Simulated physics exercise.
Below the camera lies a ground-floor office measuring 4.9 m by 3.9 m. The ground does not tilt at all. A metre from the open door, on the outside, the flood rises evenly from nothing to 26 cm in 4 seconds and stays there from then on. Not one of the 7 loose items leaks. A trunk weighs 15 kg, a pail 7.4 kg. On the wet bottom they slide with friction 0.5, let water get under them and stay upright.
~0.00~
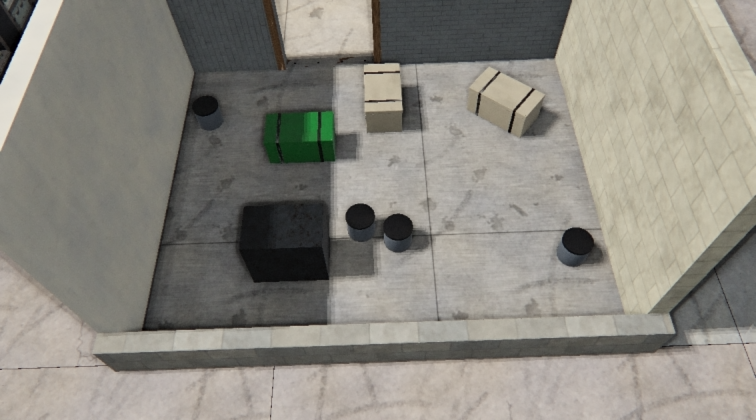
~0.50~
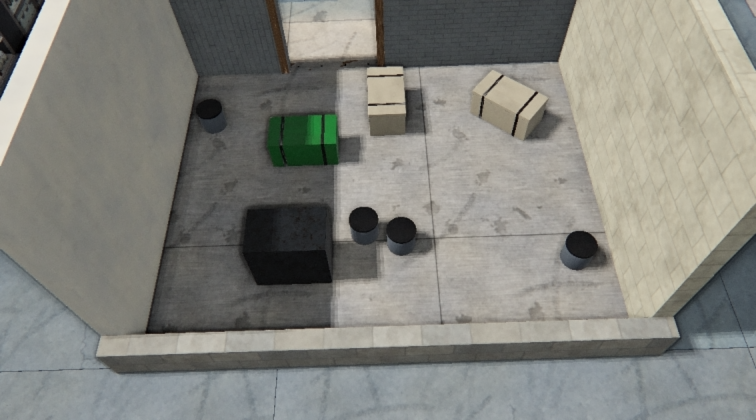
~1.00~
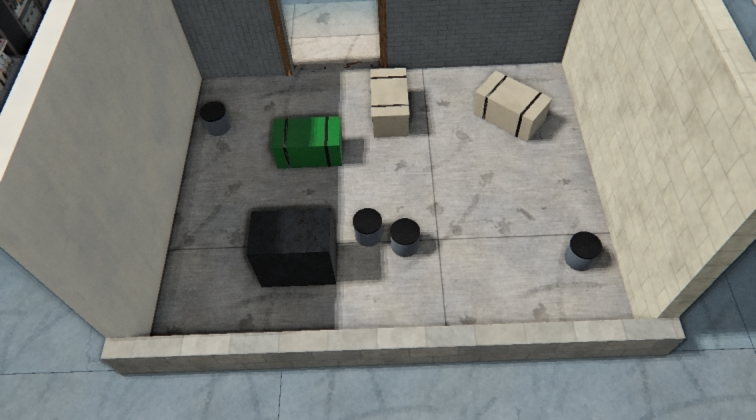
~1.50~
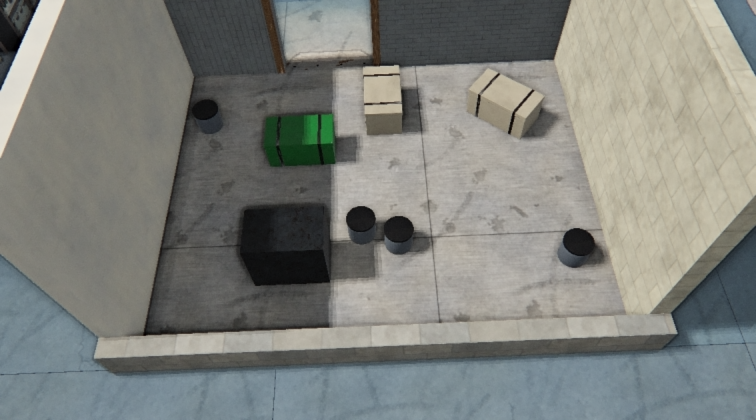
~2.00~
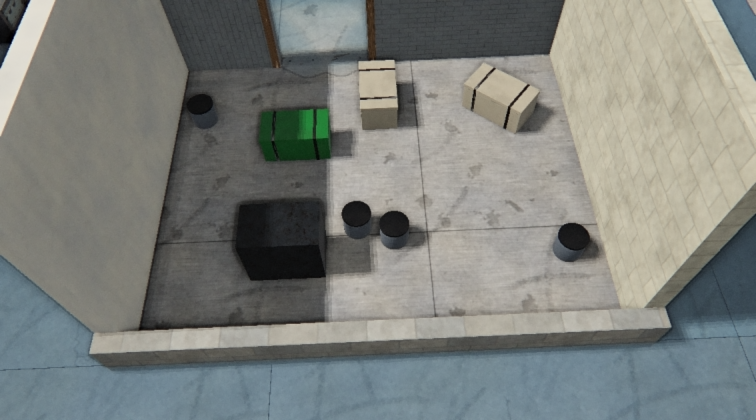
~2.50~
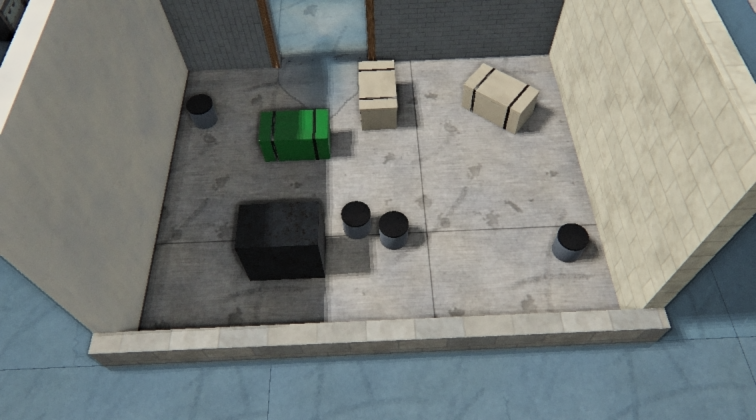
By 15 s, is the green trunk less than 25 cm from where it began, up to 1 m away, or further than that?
Further than 1 m.
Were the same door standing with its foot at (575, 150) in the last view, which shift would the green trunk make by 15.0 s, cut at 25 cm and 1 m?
Well, the green trunk ends up distant in that setup.
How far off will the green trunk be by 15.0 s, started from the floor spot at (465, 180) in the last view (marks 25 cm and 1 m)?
So it budges only slightly.
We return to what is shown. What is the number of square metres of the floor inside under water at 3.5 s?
Near 3.0 m2 in all.
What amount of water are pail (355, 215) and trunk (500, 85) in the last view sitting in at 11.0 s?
Depths: Near 16 cm, then near 7 cm.
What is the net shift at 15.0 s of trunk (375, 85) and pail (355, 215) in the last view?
They sit 150 cm and 200 cm away, in the order given.
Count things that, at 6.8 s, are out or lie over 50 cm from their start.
Count: 4.
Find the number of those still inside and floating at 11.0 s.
The count is 4.
After 3.5 s the green trunk is near (292, 137), 0.2 m from its start, aground; 0 afloat.
After 6.8 s the green trunk is near (181, 259), 2.0 m from its start, afloat; 1 afloat.
After 11.0 s the green trunk is near (296, 284), 2.1 m from its start, afloat; 4 afloat.
After 15.0 s the green trunk is near (367, 253), 2.0 m from its start, afloat; 7 afloat.
